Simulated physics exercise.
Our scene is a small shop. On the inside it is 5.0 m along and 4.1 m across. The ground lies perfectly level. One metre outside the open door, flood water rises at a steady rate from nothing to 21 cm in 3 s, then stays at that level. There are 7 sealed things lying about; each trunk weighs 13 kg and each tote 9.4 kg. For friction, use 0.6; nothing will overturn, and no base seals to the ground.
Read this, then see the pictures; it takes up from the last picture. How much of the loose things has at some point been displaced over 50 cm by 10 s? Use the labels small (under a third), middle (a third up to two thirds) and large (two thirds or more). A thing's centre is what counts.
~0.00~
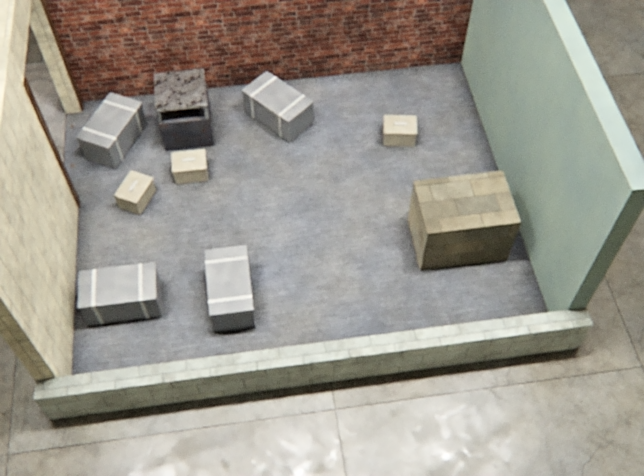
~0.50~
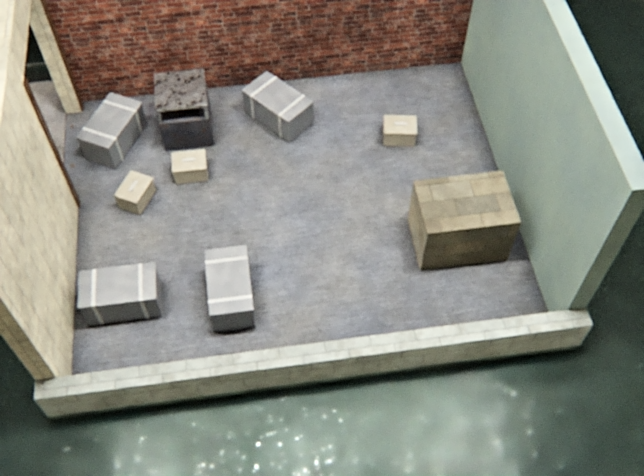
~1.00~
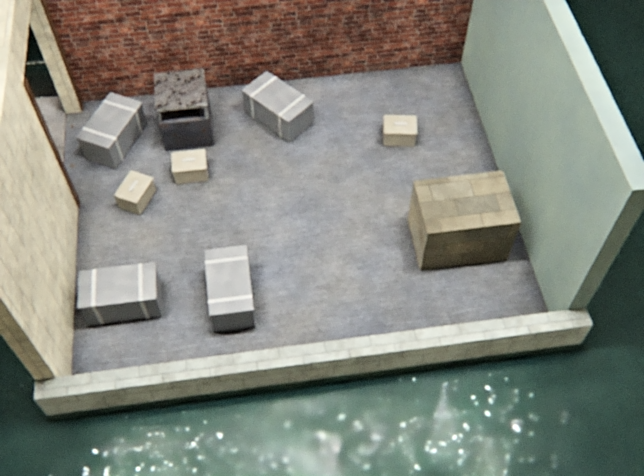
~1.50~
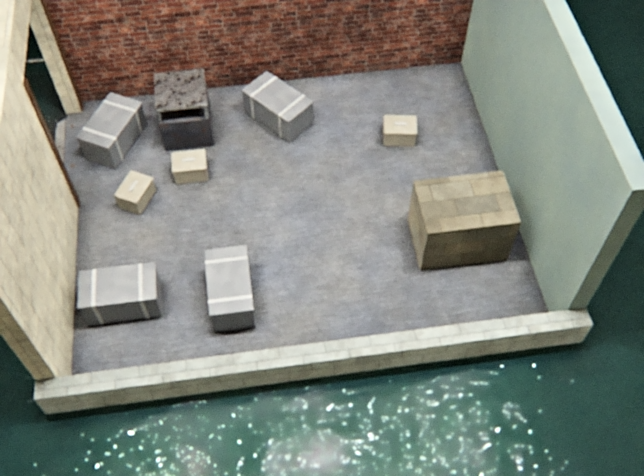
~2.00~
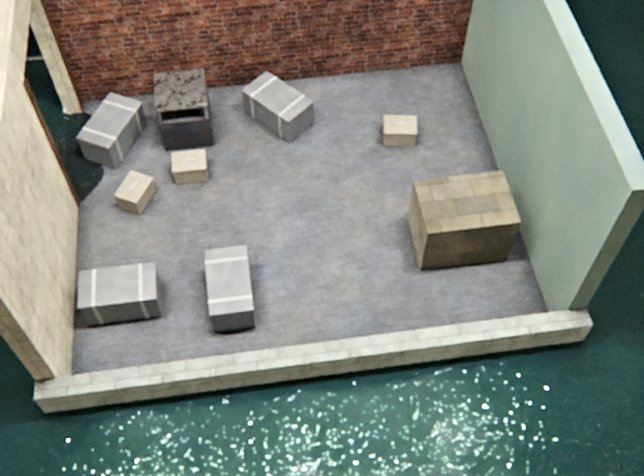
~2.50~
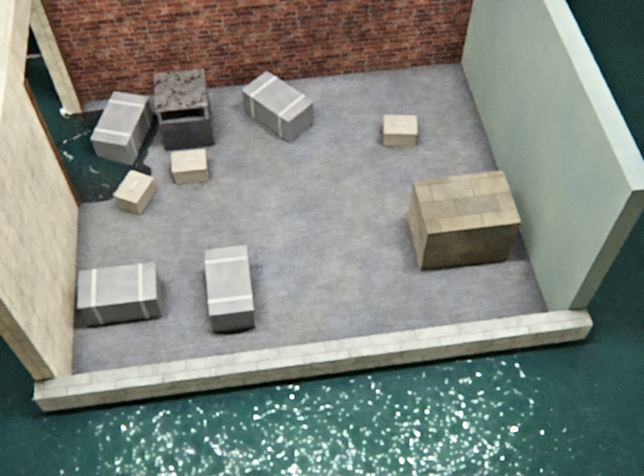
Large.
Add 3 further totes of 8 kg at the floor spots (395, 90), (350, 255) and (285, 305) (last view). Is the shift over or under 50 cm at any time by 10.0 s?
Beyond the limit; beyond the limit; beyond the limit.
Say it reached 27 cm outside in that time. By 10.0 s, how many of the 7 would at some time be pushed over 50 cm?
Then it comes to 6.
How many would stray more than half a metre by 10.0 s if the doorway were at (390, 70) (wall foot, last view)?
In that case the number is 2.
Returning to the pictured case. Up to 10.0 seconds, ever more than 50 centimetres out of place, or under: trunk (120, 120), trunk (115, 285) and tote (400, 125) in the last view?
First farther, then not as far, then not as far.
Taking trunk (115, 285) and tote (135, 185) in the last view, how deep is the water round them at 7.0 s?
Depths: Near 4 cm, then near 6 cm.
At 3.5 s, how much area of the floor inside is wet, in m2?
Roughly 2.5 m2.
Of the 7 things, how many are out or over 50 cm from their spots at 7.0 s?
By that point, 4.
After 3.5 s 0 of 7 are over 50 cm from their spots; 0 afloat.
After 4.5 s 2 of 7 are over 50 cm from their spots; 1 afloat.
After 7.0 s 4 of 7 are over 50 cm from their spots; 1 afloat.
After 10.0 s 5 of 7 are over 50 cm from their spots, and 5 have been at some point; 4 afloat.
